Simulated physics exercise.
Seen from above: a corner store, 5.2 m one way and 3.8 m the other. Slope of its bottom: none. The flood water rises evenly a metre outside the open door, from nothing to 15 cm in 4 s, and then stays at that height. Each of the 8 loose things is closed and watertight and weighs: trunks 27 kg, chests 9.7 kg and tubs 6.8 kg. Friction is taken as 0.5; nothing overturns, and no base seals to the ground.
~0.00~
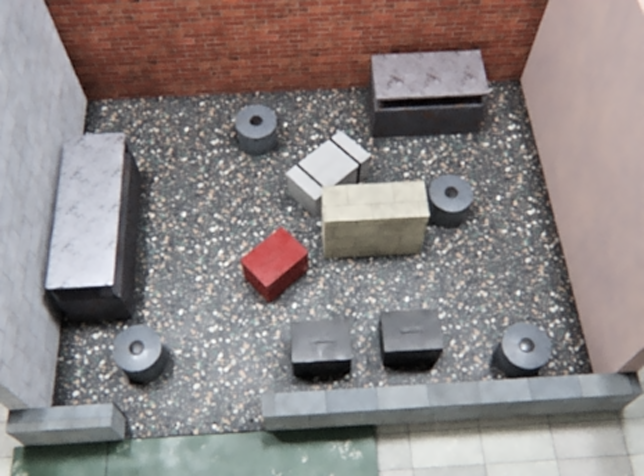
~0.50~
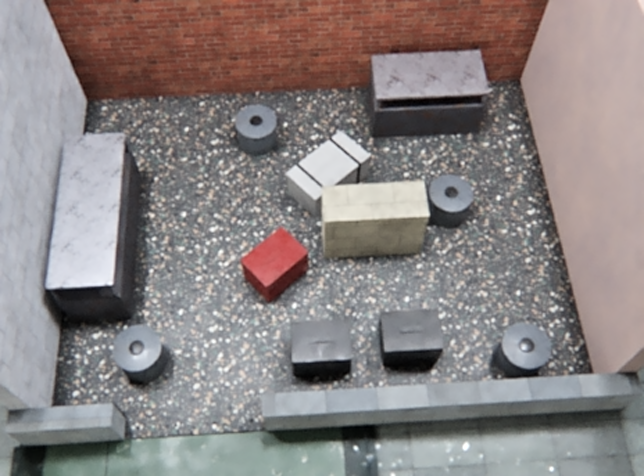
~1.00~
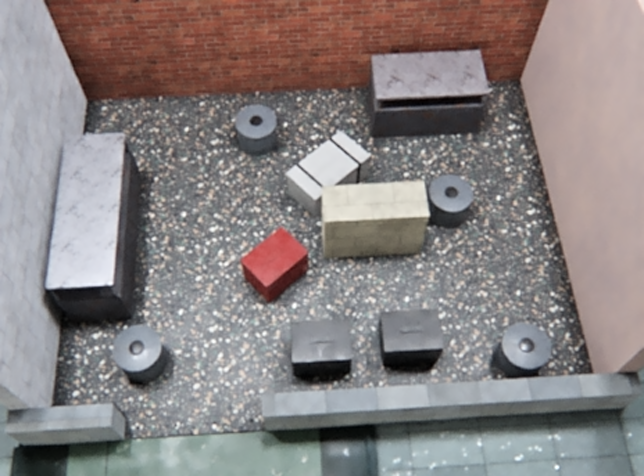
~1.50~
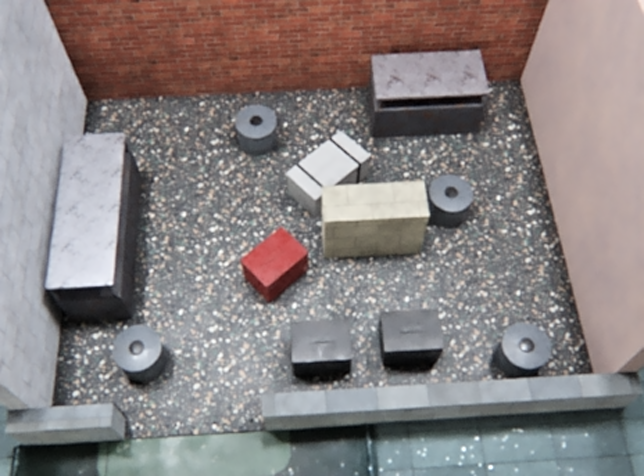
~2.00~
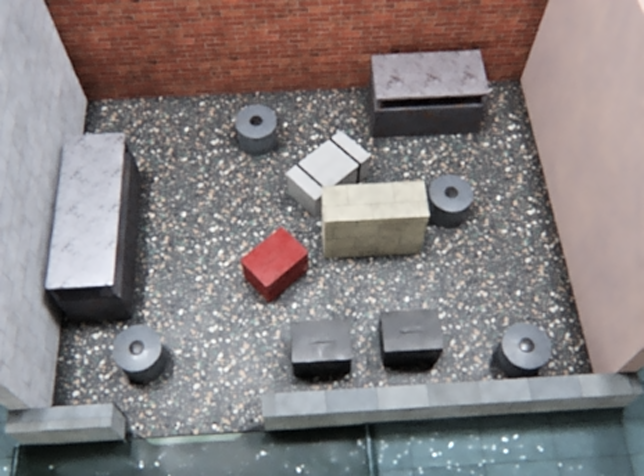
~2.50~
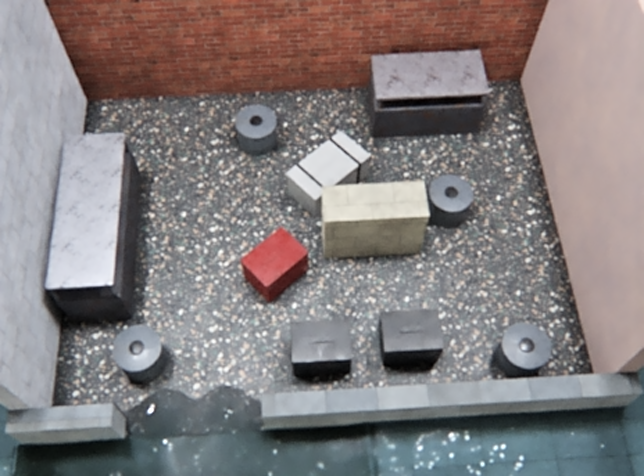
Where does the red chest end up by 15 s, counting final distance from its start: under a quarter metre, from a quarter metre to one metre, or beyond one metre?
Distance covered: Large.
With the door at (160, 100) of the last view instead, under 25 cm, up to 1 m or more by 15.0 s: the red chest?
So the red chest is well away by then.
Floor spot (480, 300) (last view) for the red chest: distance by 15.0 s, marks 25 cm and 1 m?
Short answer, it keeps close to its start.
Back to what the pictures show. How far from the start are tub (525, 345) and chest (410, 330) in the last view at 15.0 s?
5 cm, 0 cm.
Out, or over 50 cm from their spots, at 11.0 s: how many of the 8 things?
By my tally, 3.
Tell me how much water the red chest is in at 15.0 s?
Close to 12 centimetres.
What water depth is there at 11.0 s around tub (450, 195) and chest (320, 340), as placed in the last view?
Depths: Near 2 cm, then near 2 cm.
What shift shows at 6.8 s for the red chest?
Shift by then: About 60 cm.
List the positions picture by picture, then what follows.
The red chest at (274, 256) rests on the ground; 0.0 m2 under water; 0 of 8 have shifted, in the first picture.
The red chest at (274, 256) rests on the ground; water covers 0.0 m2; 0 of 8 have shifted, in the second picture.
The red chest at (274, 256) rests on the ground; 0.0 m2 under water; 0 of 8 have shifted, in the third picture.
The red chest at (274, 256) rests on the ground; water covers 0.0 m2; 0 of 8 have shifted, in the fourth picture.
The red chest at (274, 256), on the bottom; water covers 0.0 m2; 0 of 8 have shifted, in the fifth picture.
The red chest at (274, 256) rests on the ground; 0.2 m2 under water; 0 of 8 have shifted, in the sixth picture.
After 3.5 s the red chest is near (274, 256), 0.0 m from its start, aground; 0 afloat.
After 6.8 s the red chest is near (287, 208), 0.6 m from its start, aground; 1 afloat.
After 11.0 s the red chest is near (295, 86), 2.1 m from its start, afloat; 3 afloat.
After 15.0 s the red chest is near (347, 80), 2.3 m from its start, afloat; 4 afloat.
